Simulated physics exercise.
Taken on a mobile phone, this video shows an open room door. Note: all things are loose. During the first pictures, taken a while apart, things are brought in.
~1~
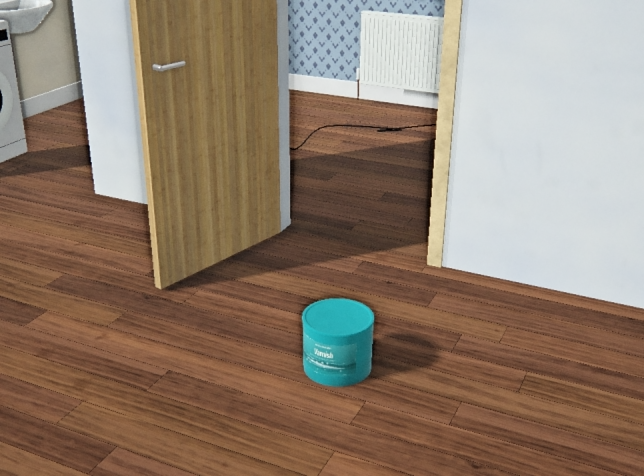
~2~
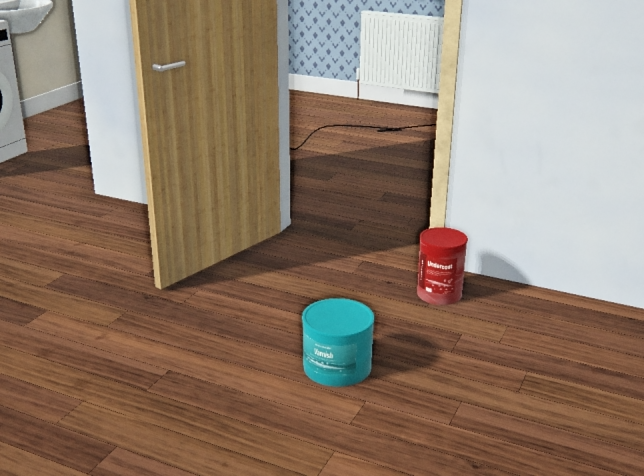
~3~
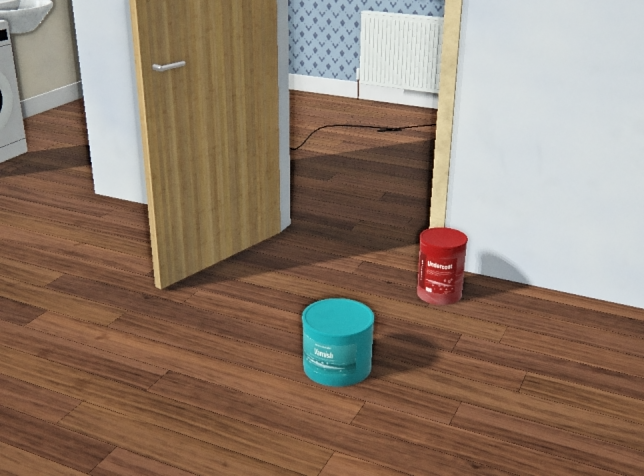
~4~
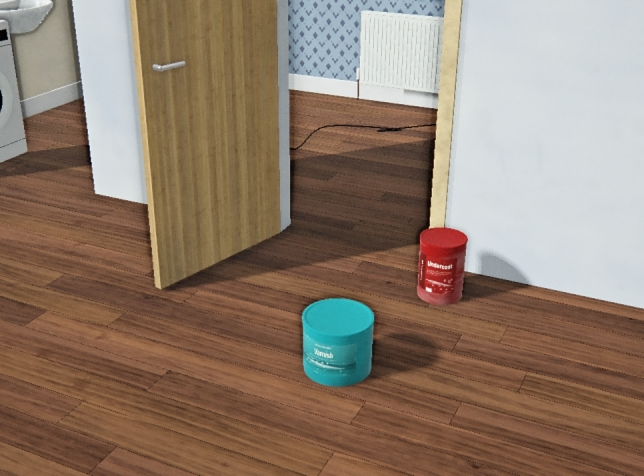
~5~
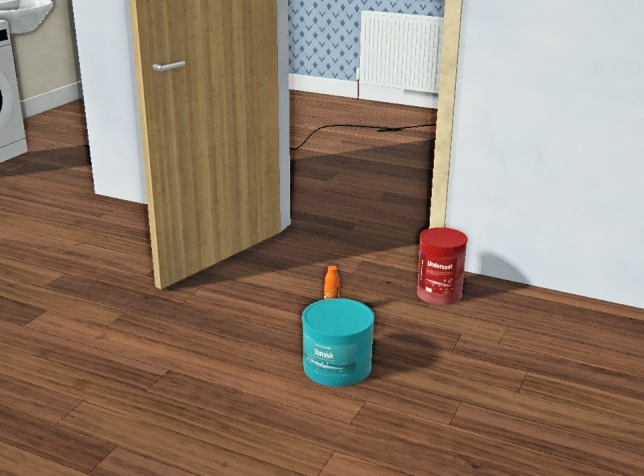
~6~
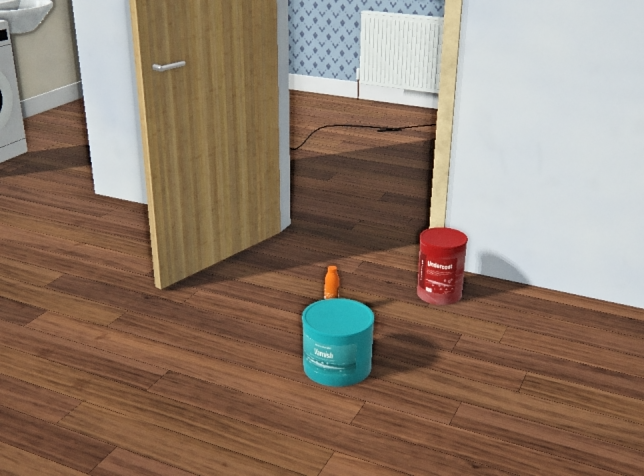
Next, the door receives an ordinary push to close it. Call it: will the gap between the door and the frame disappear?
Yes, the gap disappears.
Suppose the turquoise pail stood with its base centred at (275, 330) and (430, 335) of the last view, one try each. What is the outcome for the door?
Try 1 - swings fully home; try 2 - swings fully home.
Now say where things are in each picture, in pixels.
The first frame shows door wide open and still.
The second frame shows door wide open and still; red pail (442, 266); turquoise pail (338, 342).
The third frame shows door wide open and still; red pail (442, 266); turquoise pail (338, 342).
The fourth frame shows door wide open and still; red pail (442, 266); turquoise pail (338, 342).
The fifth frame shows door wide open and still; red pail (442, 266); turquoise pail (338, 342).
The sixth frame shows door wide open and still; orange bottle (332, 291); red pail (442, 266).
Then, 0.80 s later than the last frame, open by 89°.
Then, 1.50 s later than the last frame, open by 60°.
Then, 2.00 s later than the last frame, open by 37°.
Then, 2.50 s later than the last frame, open by 13°.
When it is over, open by 0°; all 3 as before. End places, in pixels of the last picture, orange bottle near (332, 291).
